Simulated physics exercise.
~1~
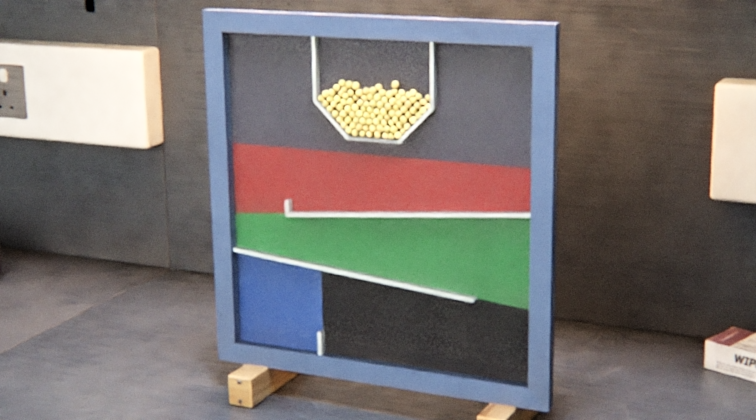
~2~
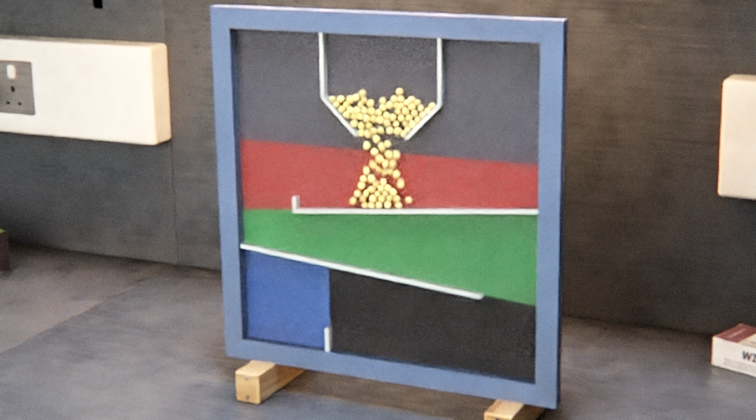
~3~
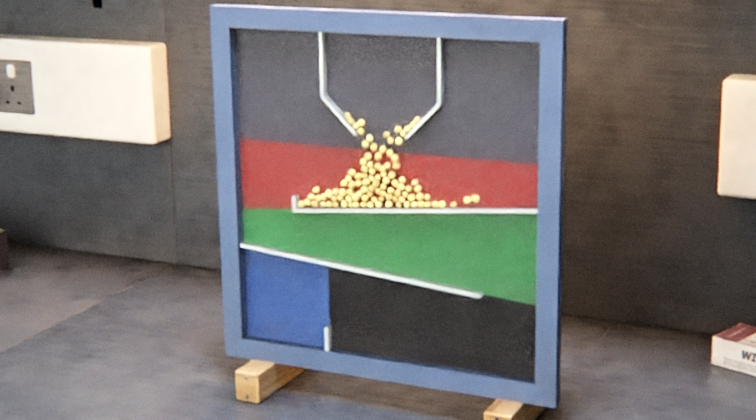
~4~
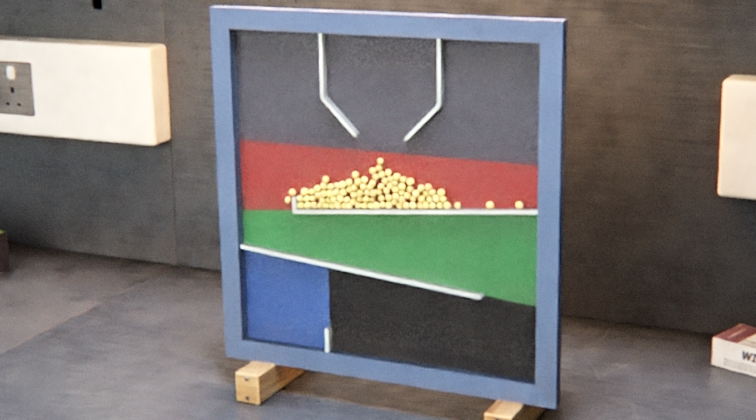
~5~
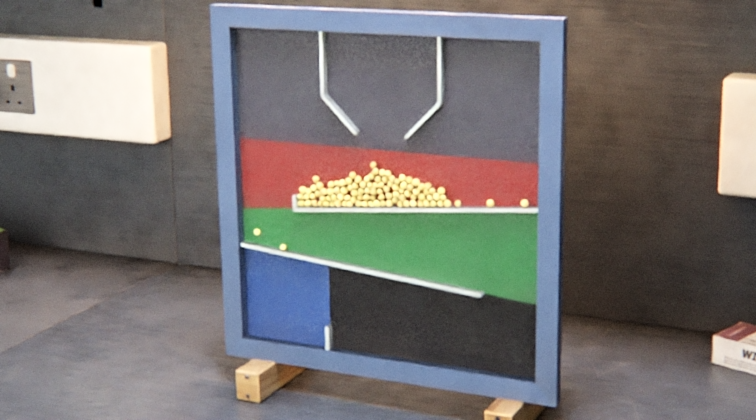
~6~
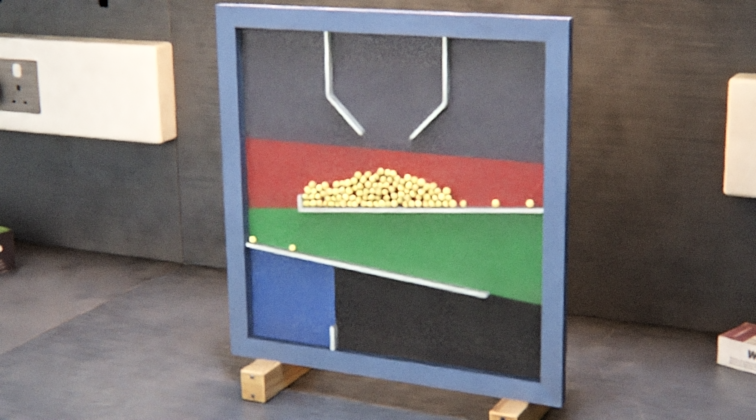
The clip shows yellow beans in a hopper inside a blue-framed box pouring through its opened bottom onto a ledge in the red section. They spread into a low heap, a couple spill left onto the sloping green-section ledge, and nearly all end piled in red beneath the empty hopper.
